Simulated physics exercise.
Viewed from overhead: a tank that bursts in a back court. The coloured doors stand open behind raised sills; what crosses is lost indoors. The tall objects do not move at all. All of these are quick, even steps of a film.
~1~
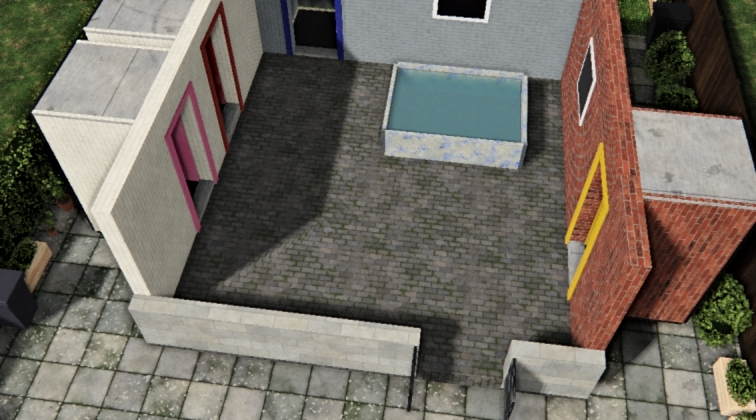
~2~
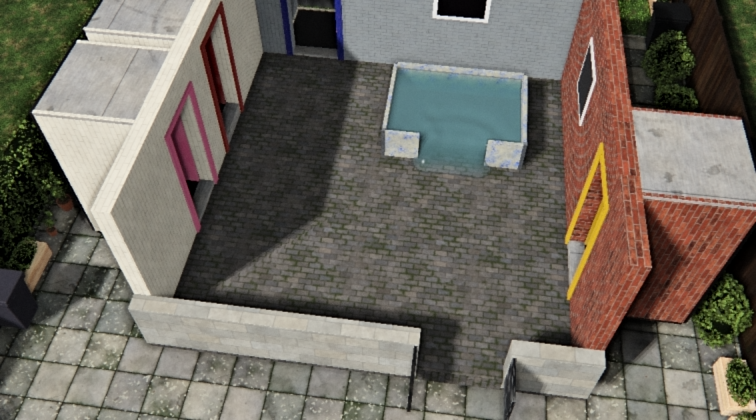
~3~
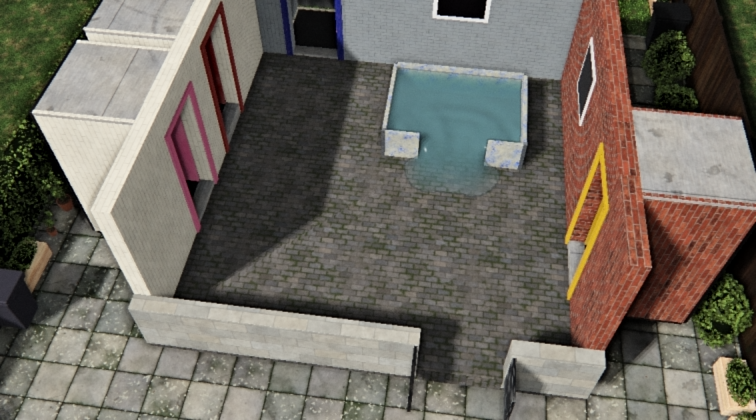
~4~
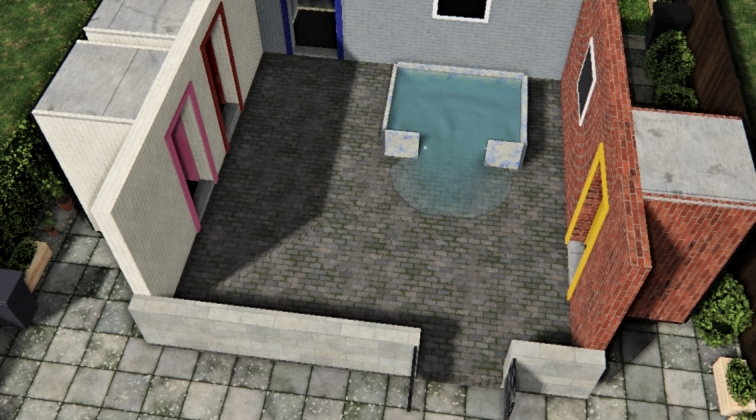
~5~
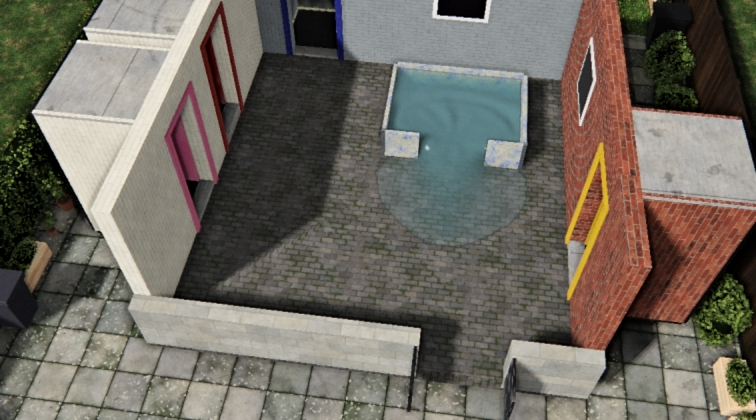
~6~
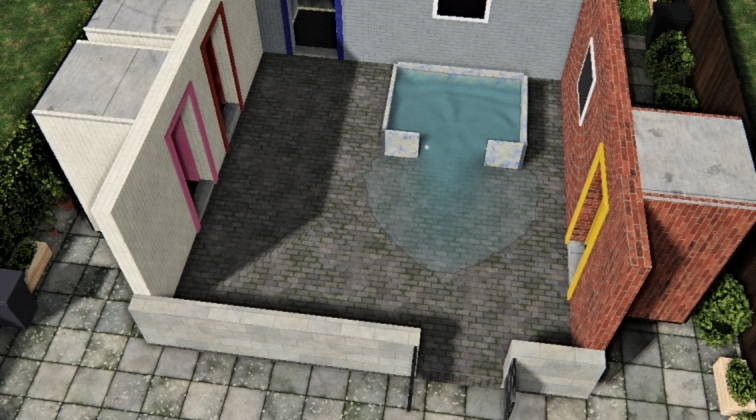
A walled courtyard holds a raised water tank whose front opens, and water spreads across the paving.
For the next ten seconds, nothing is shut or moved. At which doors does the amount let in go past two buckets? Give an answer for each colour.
Door by door: The blue door stays at two or fewer; the pink door stays at two or fewer; the yellow door stays at two or fewer; the red door stays at two or fewer.
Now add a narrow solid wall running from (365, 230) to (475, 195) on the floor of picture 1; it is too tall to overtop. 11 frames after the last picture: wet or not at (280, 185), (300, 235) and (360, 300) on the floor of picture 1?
Results in order: Swamped / swamped / bone-dry.
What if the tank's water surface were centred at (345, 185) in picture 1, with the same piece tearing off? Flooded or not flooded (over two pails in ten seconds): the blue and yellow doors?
I'd say the blue one runs past the limit and the yellow one remains below.
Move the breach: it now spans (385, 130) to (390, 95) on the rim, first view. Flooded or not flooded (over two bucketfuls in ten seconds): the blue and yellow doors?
Here's my take: Blue surpasses the limit, and yellow fails to reach the limit too.
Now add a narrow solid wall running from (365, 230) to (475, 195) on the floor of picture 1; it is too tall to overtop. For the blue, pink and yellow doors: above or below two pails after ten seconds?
Then: The blue door stays under, the pink door passes that mark, the yellow door is under.
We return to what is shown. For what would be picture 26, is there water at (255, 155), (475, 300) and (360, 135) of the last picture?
In that order the points end up high and dry, soaked and high and dry.
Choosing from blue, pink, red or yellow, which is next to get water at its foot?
The one in yellow comes first.
A moment on, water covers 30 % of the floor; the blue door not reached, the pink door not reached, the yellow door not reached, the red door not reached.
Next, water covers 45 % of the floor; the blue door not reached, the pink door not reached, the yellow door wet at the sill, nothing in, the red door not reached.
Then, water covers 50 % of the floor; the blue door not reached, the pink door not reached, the yellow door wet at the sill, nothing in, the red door not reached.
Later, water covers 60 % of the floor; the blue door not reached, the pink door wet at the sill, nothing in, the yellow door wet at the sill, nothing in, the red door wet at the sill, nothing in.
In the end, water covers 95 % of the floor; the blue door wet at the sill, nothing in, the pink door wet at the sill, nothing in, the yellow door wet at the sill, nothing in, the red door wet at the sill, nothing in.
